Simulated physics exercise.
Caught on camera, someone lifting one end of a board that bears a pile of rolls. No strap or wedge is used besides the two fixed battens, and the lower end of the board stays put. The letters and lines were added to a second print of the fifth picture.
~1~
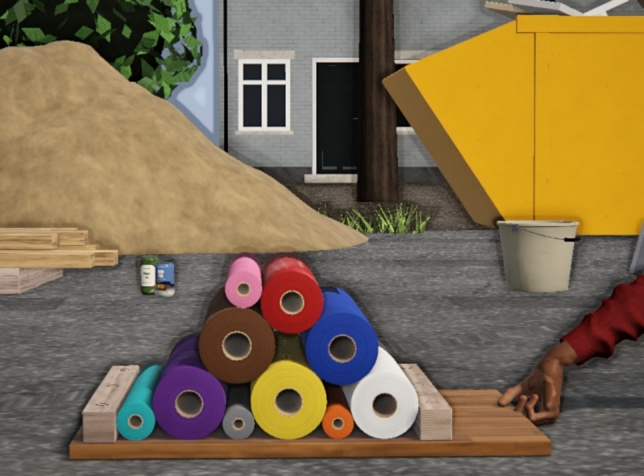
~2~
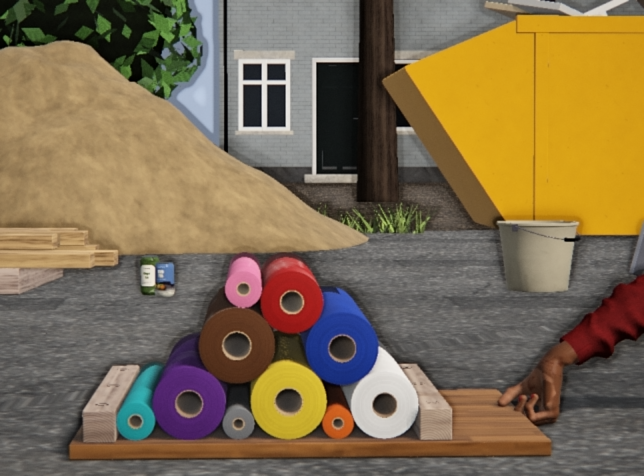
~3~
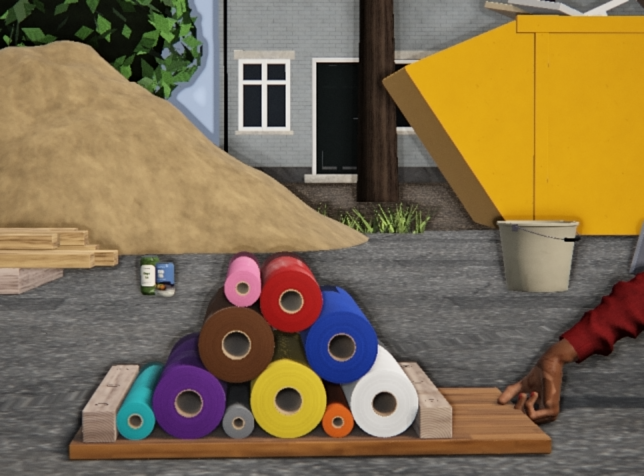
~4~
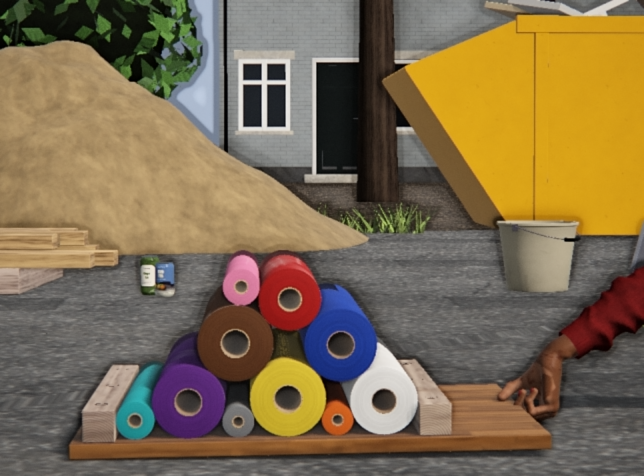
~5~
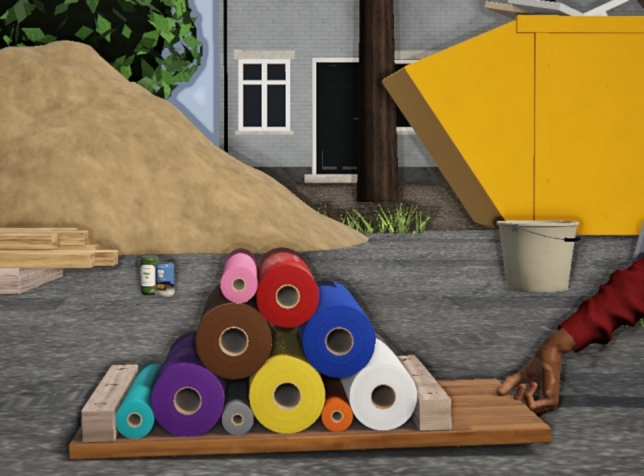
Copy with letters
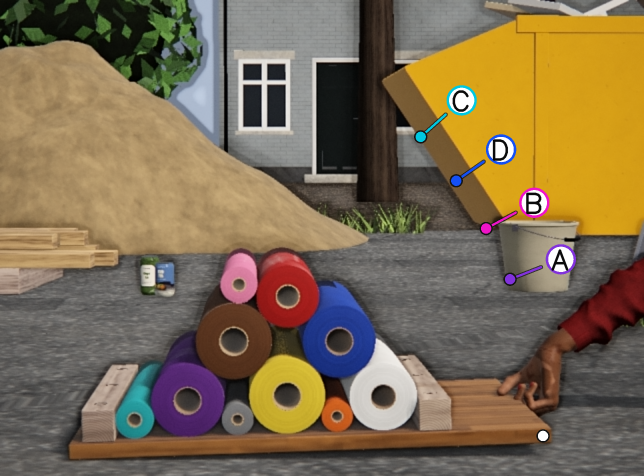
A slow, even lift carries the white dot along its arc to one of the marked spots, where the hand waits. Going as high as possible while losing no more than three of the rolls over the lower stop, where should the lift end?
Stop at C.
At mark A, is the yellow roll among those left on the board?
Yes.
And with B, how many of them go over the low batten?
It comes to one.
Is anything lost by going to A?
Yes, at A.
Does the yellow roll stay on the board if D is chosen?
The yellow roll: Yes.
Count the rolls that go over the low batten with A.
With A, one.
On the marked copy, A at (510, 279); B at (486, 229); C at (421, 137); D at (457, 181); the white dot at (543, 436).
With C. Early on, board at 21°.
Further on, board at 41°.
At the end, board at 42°, three over the low batten (brown, red, pink).
As for the rest, A one over the low batten (pink); B one over the low batten (pink); D one over the low batten (pink).
